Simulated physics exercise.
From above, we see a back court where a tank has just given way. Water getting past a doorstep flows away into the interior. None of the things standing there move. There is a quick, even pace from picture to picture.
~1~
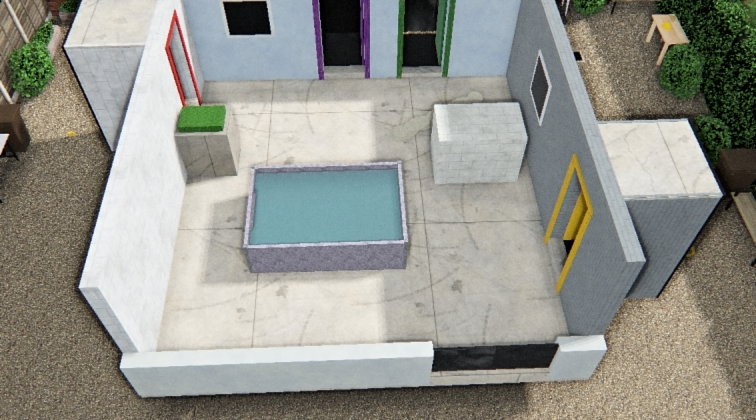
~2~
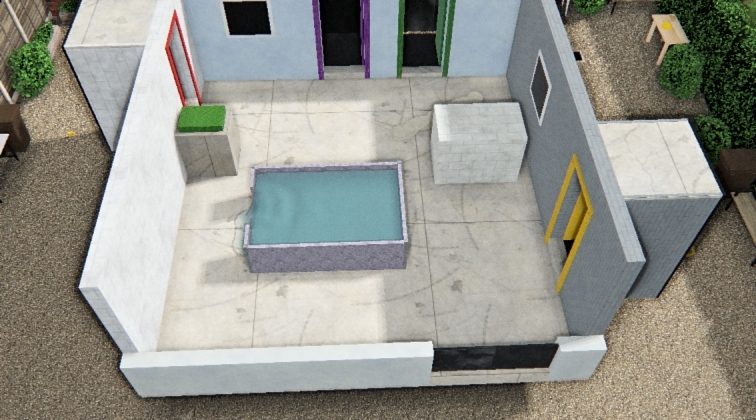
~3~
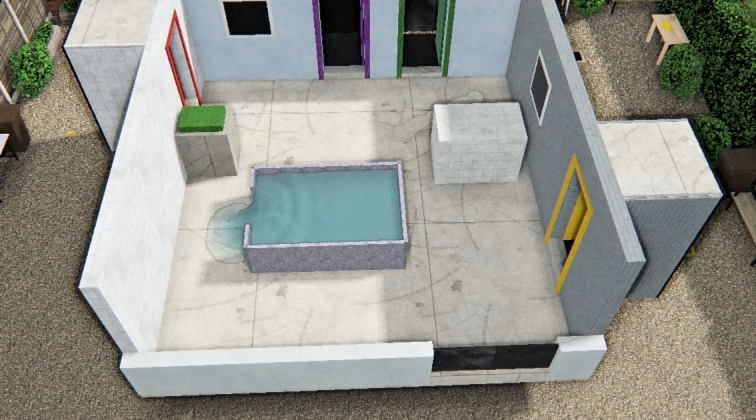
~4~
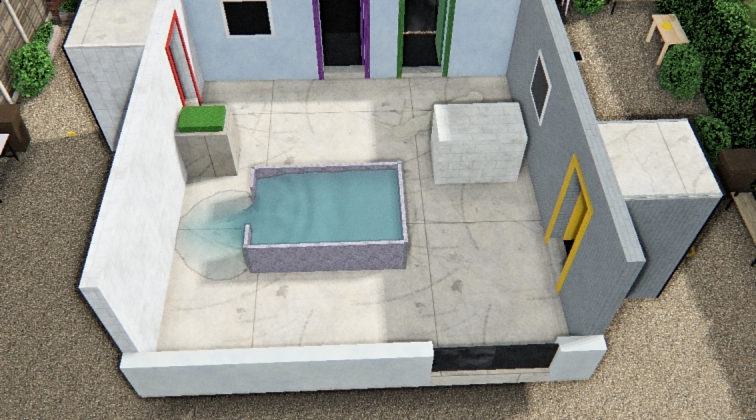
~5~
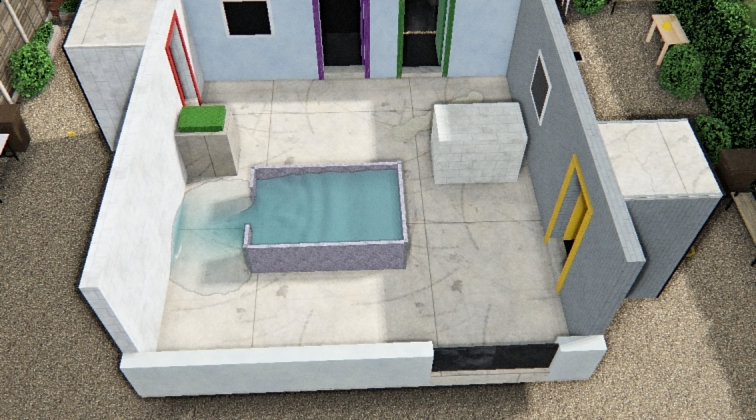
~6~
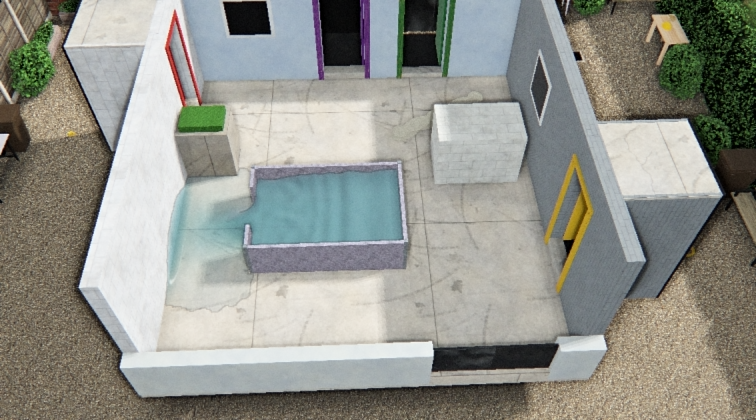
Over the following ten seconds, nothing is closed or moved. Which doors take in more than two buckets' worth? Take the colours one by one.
Result: Purple door: Two buckets or fewer, green door: Two buckets or fewer, red door: Two buckets or fewer, yellow door: Two buckets or fewer.
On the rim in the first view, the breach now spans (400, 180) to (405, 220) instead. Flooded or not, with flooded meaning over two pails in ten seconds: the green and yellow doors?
Green falls short, yellow exceeds the limit.
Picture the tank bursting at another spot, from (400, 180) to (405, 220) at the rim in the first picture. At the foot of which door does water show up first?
My pick: The door marked yellow.
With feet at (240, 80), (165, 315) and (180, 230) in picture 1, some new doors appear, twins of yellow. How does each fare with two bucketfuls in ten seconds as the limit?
In order: Falls short, falls short, exceeds it.
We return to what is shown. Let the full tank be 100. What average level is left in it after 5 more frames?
By my count, 76 per cent.
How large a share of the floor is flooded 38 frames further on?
Around 85 percent.
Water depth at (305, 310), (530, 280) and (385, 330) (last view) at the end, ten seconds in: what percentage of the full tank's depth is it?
The three come to some 4, 18 and 4 per cent respectively.
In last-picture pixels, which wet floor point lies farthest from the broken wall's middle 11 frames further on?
I would point to (204, 86).
A moment on, water covers 10 % of the floor; the purple door not reached, the green door not reached, the red door wet at the sill, nothing in, the yellow door not reached.
Next, water covers 20 % of the floor; the purple door not reached, the green door not reached, the red door wet at the sill, nothing in, the yellow door not reached.
Then, water covers 45 % of the floor; the purple door not reached, the green door not reached, the red door wet at the sill, nothing in, the yellow door not reached.
Later, water covers 85 % of the floor; the purple door wet at the sill, nothing in, the green door wet at the sill, nothing in, the red door wet at the sill, nothing in, the yellow door wet at the sill, nothing in.
In the end, water covers 85 % of the floor; the purple door wet at the sill, nothing in, the green door wet at the sill, nothing in, the red door wet at the sill, nothing in, the yellow door wet at the sill, nothing in.
